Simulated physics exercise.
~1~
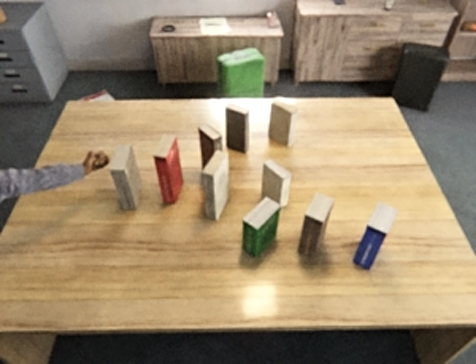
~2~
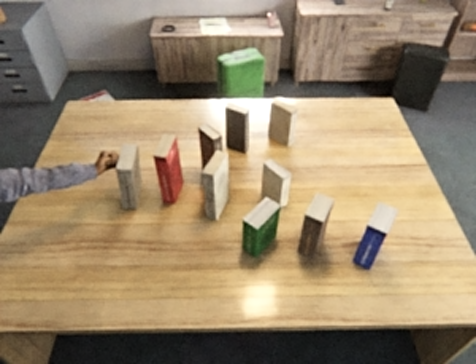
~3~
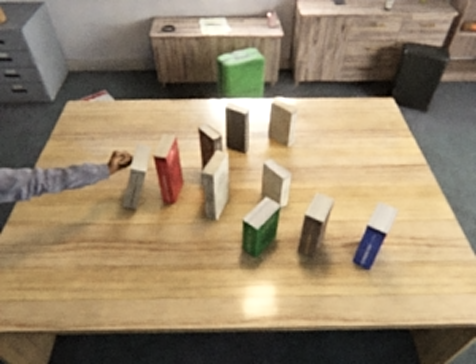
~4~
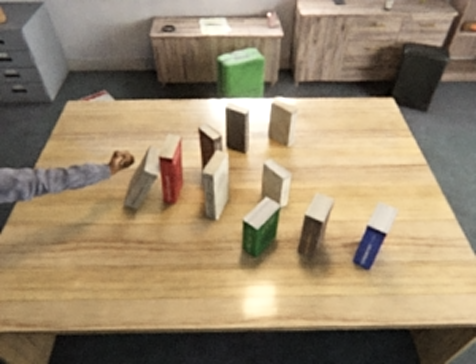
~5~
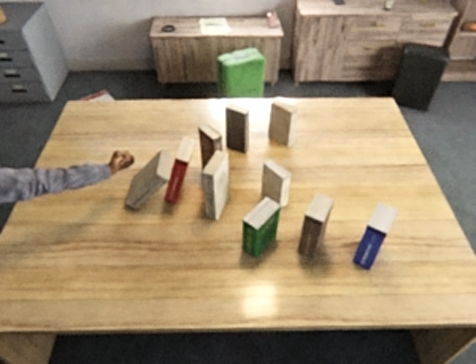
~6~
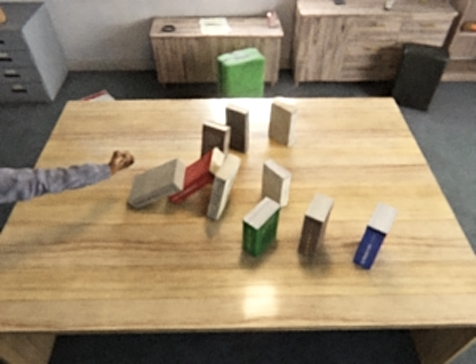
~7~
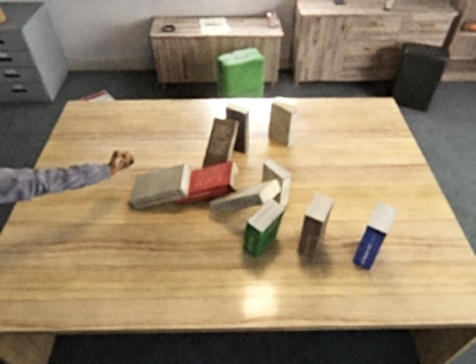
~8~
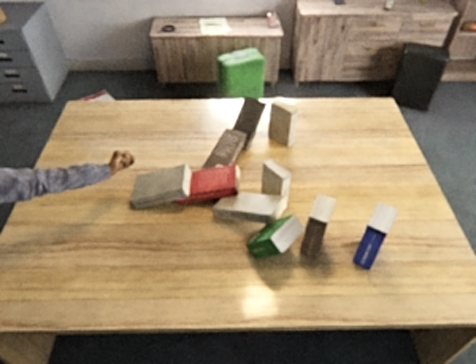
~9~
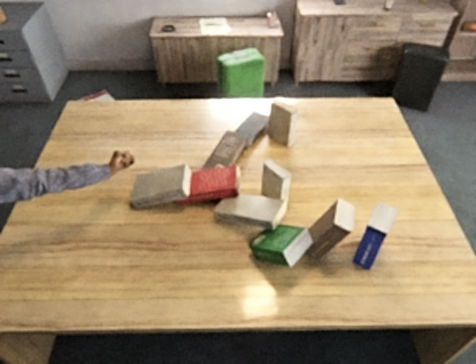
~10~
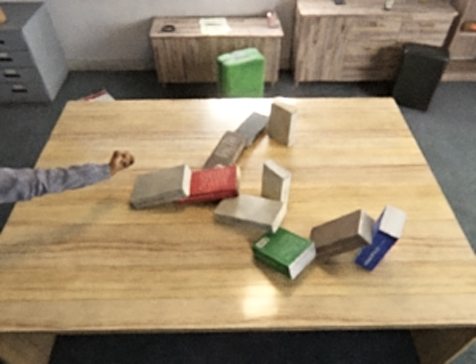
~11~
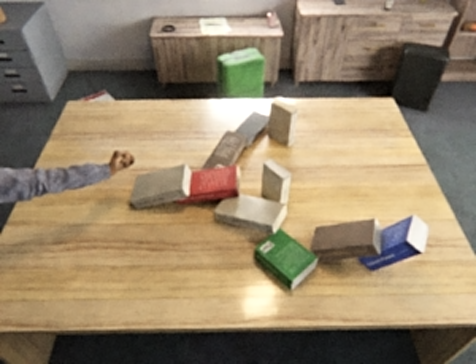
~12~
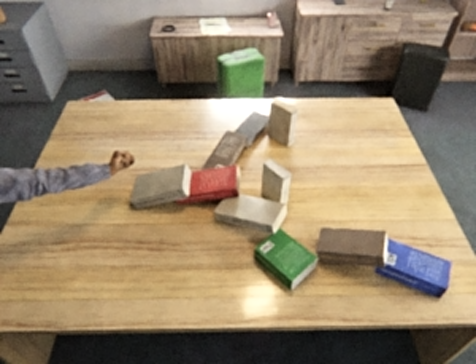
An arm in a grey sleeve reaches in from the left over a pale wooden table, seen from above in a room with cabinets behind. Thick books in grey, brown, red, green and blue stand scattered on end across it. The hand pushes the leftmost grey book, which tips right into the red one and knocks it over. The fall spreads to a pale book in the middle and back through two dark ones, then to the green book in front. That topples a brown book, which knocks down the blue one, leaving two pale books standing.
